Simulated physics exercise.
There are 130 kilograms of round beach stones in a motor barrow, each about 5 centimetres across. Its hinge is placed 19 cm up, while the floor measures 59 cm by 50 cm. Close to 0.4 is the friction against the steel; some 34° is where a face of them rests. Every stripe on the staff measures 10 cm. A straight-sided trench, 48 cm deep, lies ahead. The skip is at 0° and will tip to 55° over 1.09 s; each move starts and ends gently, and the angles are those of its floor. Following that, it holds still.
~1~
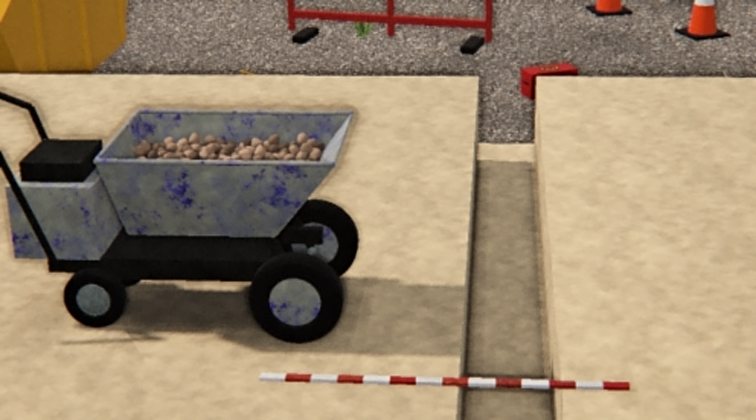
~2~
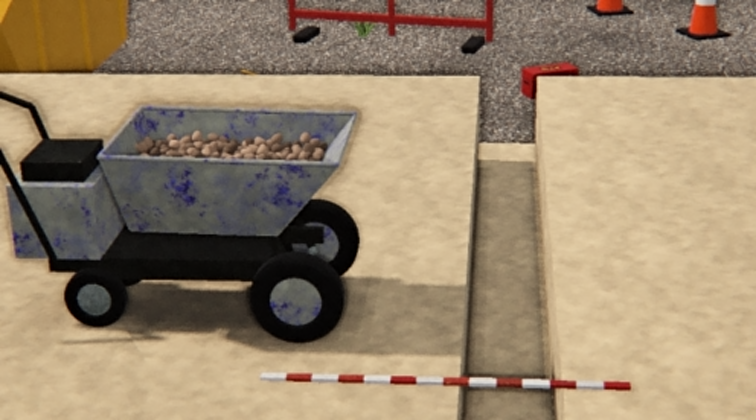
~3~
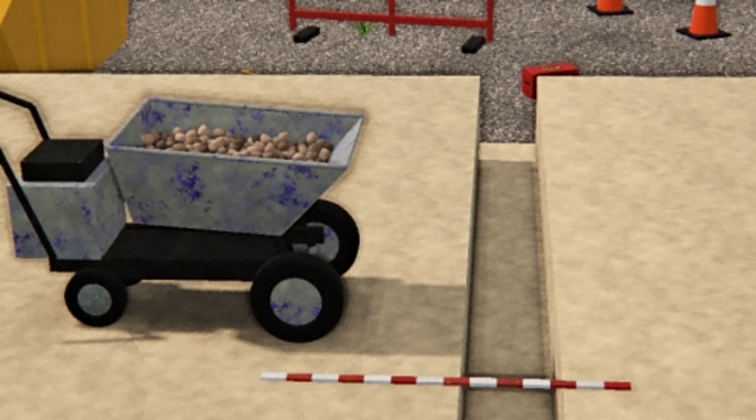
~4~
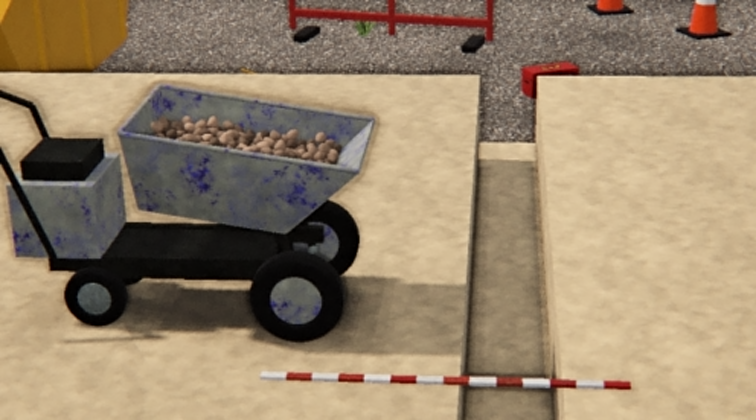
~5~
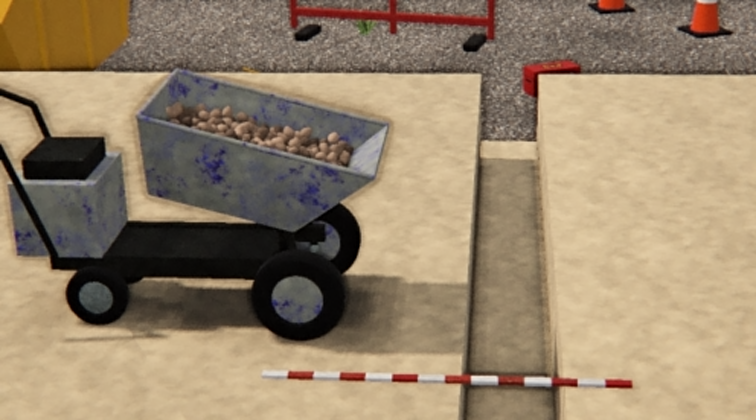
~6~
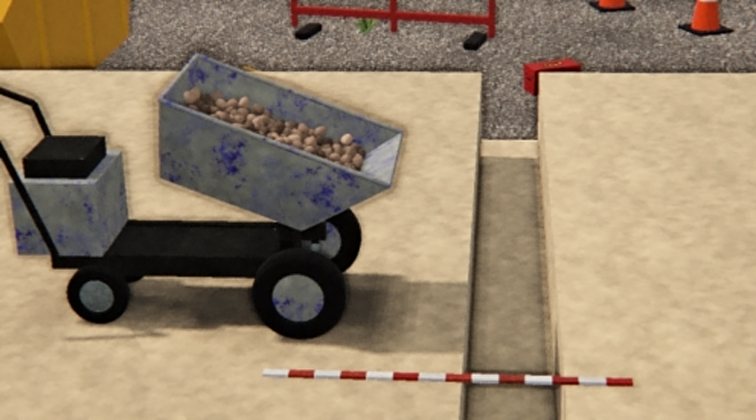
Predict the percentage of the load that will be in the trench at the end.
Predicted: Roughly 64 %.
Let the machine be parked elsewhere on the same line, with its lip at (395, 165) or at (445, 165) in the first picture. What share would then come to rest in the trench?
First spot about 40, second spot about 15 per cent.
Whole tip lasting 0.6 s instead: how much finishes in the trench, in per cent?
Roughly 60 per cent would.
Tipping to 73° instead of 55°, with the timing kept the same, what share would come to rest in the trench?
About 95%.
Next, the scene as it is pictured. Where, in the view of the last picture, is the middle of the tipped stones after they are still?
The tipped stones centre close to (514, 398).
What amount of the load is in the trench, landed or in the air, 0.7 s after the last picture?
I'd put it near 5 per cent.
Then, 0.4 s after the last picture the floor is at 47°, 100 % in the skip; the foremost stones are at (407, 213).
Then, 0.7 s after the last picture the floor is at 55°, 91 % in the skip, 2 % short of the trench, 7 % in the trench; the foremost stones are at (507, 271).
Then, 1.1 s after the last picture the floor is at 55°, 60 % in the skip, 2 % short of the trench, 37 % in the trench, 1 % past the trench; the foremost stones are at (599, 315).
Then, 3.0 s after the last picture the floor is at 55°, 34 % in the skip, 1 % short of the trench, 64 % in the trench, 1 % past the trench; the foremost stones are at (700, 324).
